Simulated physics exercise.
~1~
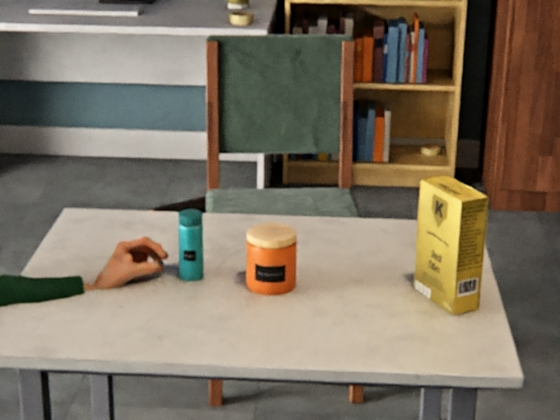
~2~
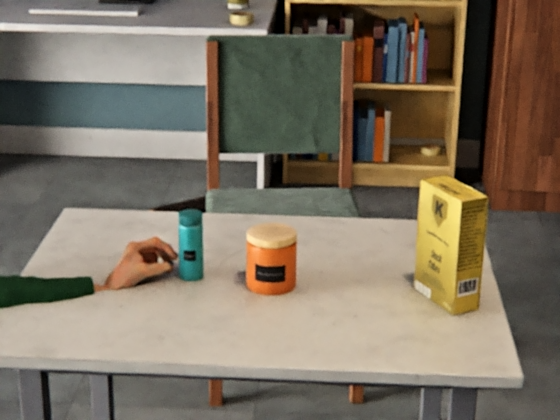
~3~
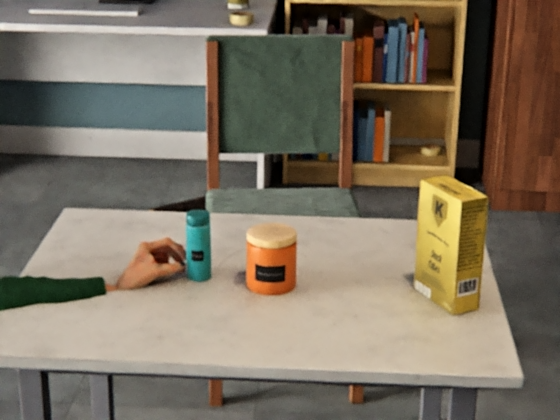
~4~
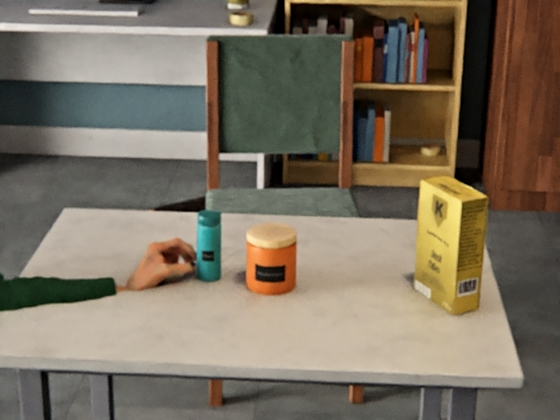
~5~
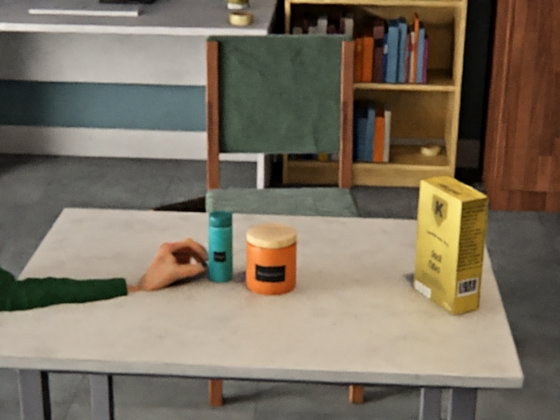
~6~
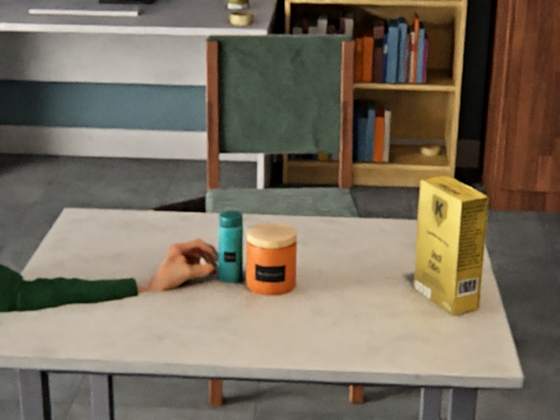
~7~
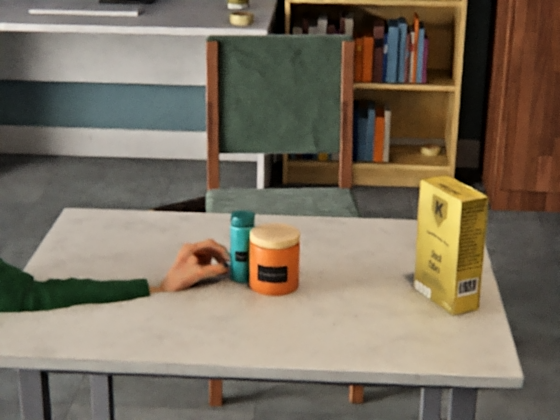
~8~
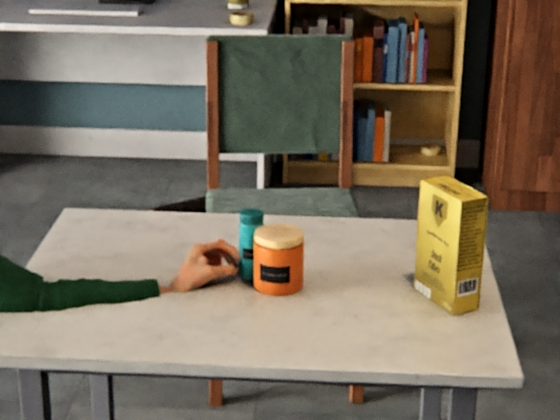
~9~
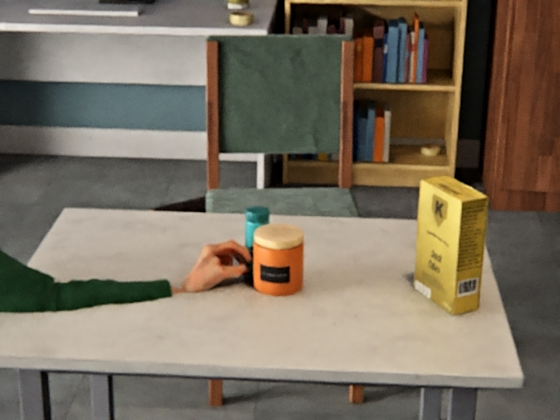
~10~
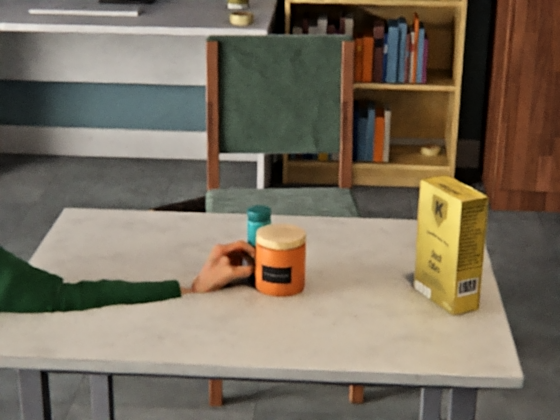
A hand in a green sleeve slowly pushed a small turquoise shaker rightward across the table until it met the orange jar, nudged it slightly and slid partly behind it, ending still upright while the yellow packet stayed put.
